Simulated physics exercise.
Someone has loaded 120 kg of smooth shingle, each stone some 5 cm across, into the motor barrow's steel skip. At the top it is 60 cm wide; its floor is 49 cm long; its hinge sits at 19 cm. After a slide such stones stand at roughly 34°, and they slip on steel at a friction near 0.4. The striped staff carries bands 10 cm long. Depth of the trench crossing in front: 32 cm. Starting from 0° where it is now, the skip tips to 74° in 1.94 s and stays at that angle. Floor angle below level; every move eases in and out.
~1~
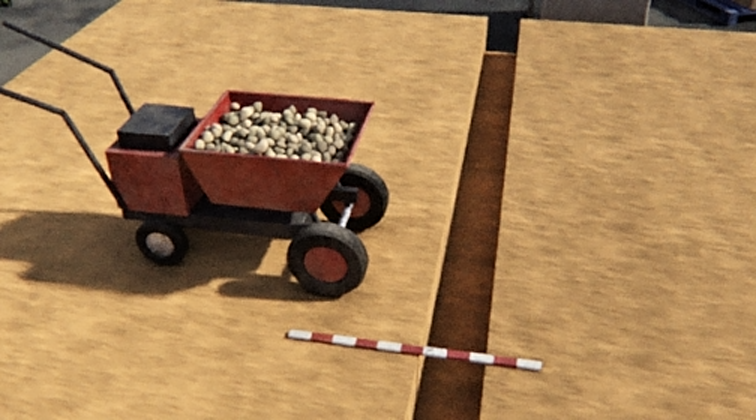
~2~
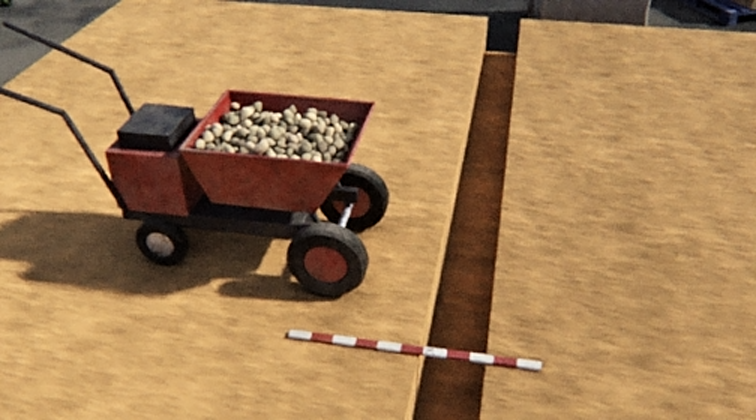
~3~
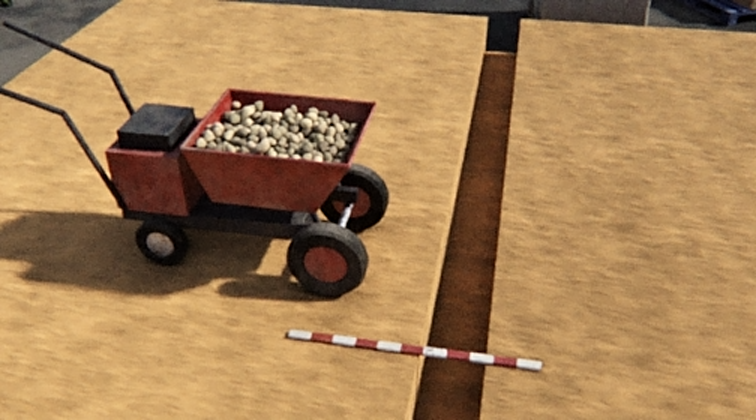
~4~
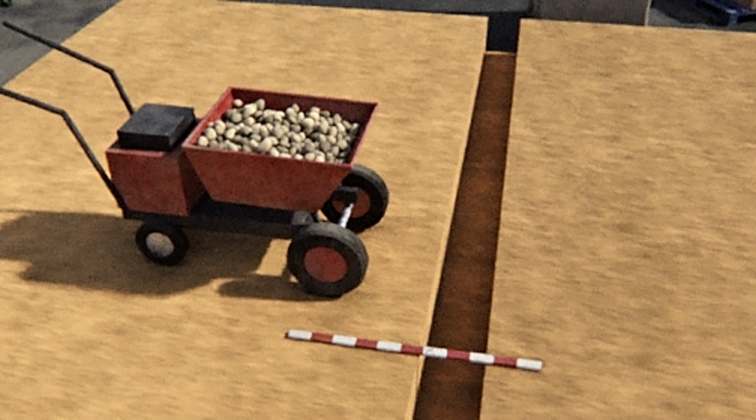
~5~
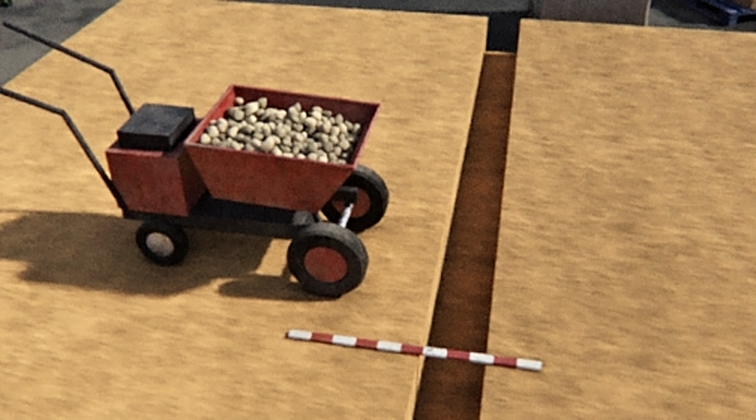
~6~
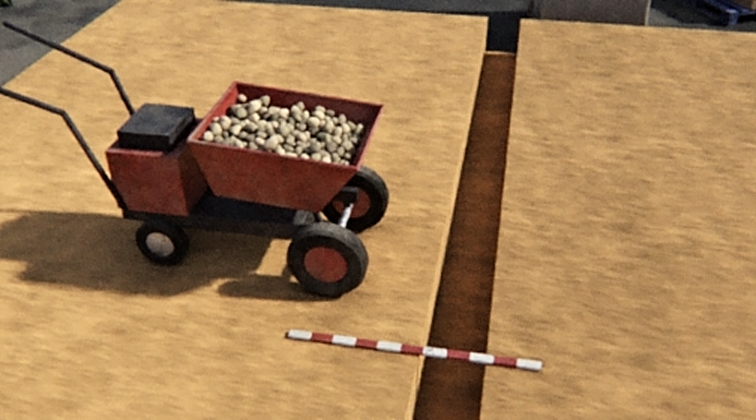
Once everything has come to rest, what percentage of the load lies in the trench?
71 %.
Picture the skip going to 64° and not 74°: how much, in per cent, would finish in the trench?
In that case near 60 per cent.
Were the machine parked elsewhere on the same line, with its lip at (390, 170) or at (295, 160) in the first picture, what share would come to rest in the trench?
First place roughly 25%, second roughly 90%.
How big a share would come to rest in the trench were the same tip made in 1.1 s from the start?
With that change, it comes to around 60 per cent.
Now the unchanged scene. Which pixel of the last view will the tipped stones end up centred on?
I'd point to around (477, 302).
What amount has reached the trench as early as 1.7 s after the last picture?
By then, around 35 percent.
Then, 1.2 s after the last picture the floor is at 63°, 97 % in the skip, 3 % in the trench; the foremost stones are at (478, 252).
Then, 1.7 s after the last picture the floor is at 74°, 41 % in the skip, 34 % in the trench, 24 % past the trench; the foremost stones are at (625, 281).
Then, 2.1 s after the last picture the floor is at 74°, 21 % in the skip, 49 % in the trench, 30 % past the trench; the foremost stones are at (676, 293).
Then, 4.0 s after the last picture the floor is at 74°, 0 % in the skip, 71 % in the trench, 29 % past the trench; the foremost stones are at (689, 294).
